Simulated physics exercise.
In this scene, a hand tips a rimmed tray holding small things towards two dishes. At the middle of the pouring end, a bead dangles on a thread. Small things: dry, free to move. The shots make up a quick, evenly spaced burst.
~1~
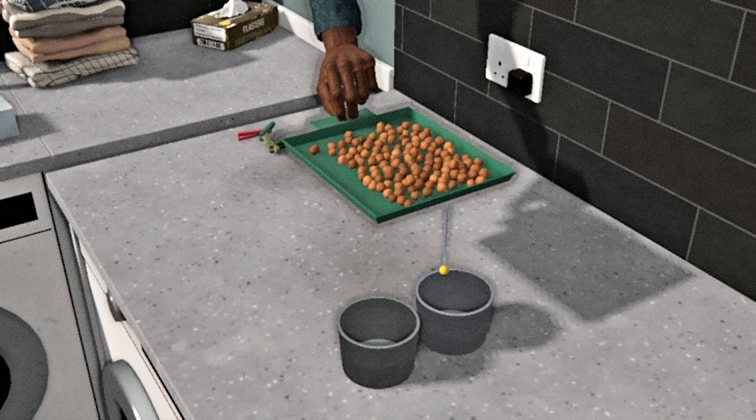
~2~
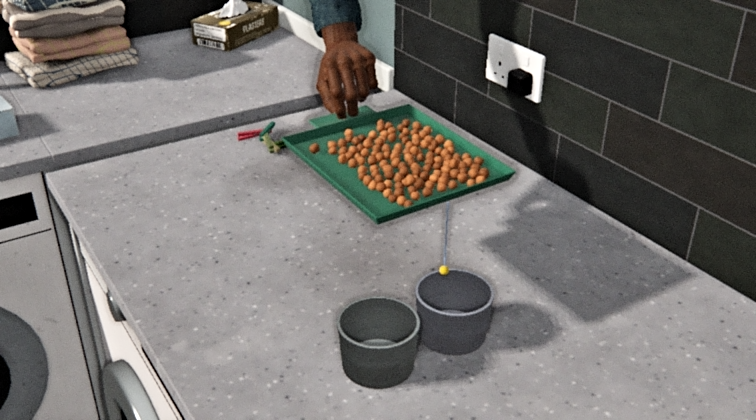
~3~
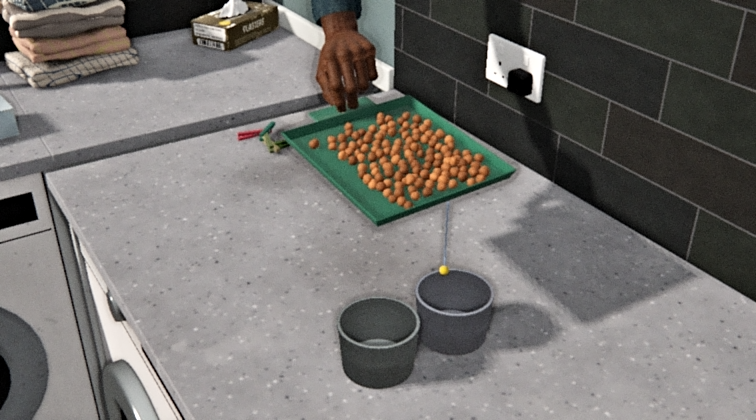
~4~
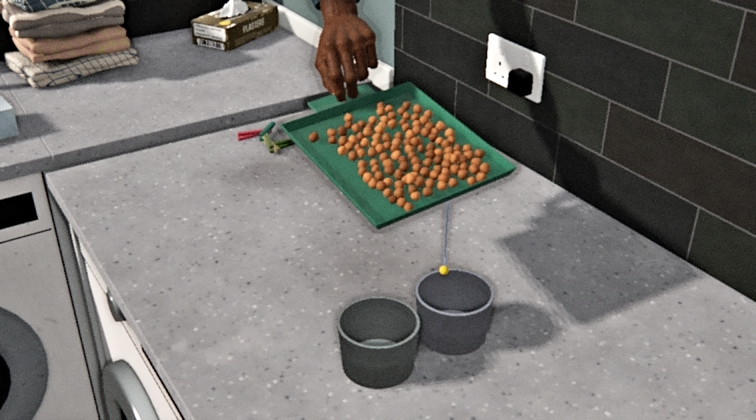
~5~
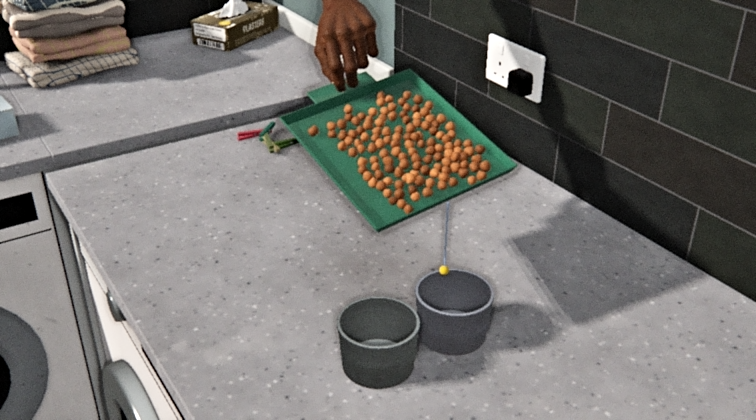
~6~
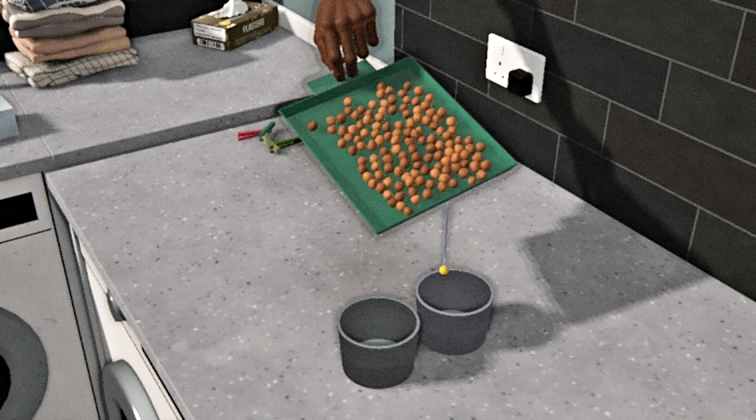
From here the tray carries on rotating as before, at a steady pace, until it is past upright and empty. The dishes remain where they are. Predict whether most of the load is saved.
I expect the dishes to end up with the bulk of the load.
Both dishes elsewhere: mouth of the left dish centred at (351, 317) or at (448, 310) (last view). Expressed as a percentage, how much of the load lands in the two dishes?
You'd get near 60 per cent and afterwards near 30 per cent.
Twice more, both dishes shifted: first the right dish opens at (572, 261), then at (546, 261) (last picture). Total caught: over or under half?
For the two tries in order: Not as much as half, not as much as half.
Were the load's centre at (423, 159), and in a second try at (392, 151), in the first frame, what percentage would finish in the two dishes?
Shares: 80 % for the first, 70 % for the second.
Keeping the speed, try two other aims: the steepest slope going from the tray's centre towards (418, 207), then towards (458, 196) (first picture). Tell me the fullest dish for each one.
First try: The dish to the left; second try: The dish to the right.
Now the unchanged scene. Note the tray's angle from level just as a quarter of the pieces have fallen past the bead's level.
75°.
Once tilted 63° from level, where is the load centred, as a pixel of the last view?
Roughly at (400, 196).
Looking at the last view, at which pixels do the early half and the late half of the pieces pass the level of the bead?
Near (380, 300) and later near (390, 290).
Just after the last frame, tray tipped steeply; the larger part on the tray; about a tenth in the left dish; just a few outside both; about a tenth in the air.
A moment on, tray tipped past a quarter turn; just a few on the tray; roughly half in the left dish; about a tenth in the right dish; roughly a quarter outside both; about a tenth in the air.
Further on, tray tipped past a quarter turn; roughly half in the left dish; about a tenth in the right dish; roughly a quarter outside both.
When it is over, tray tipped past a quarter turn; roughly half in the left dish; about a tenth in the right dish; roughly a quarter outside both.
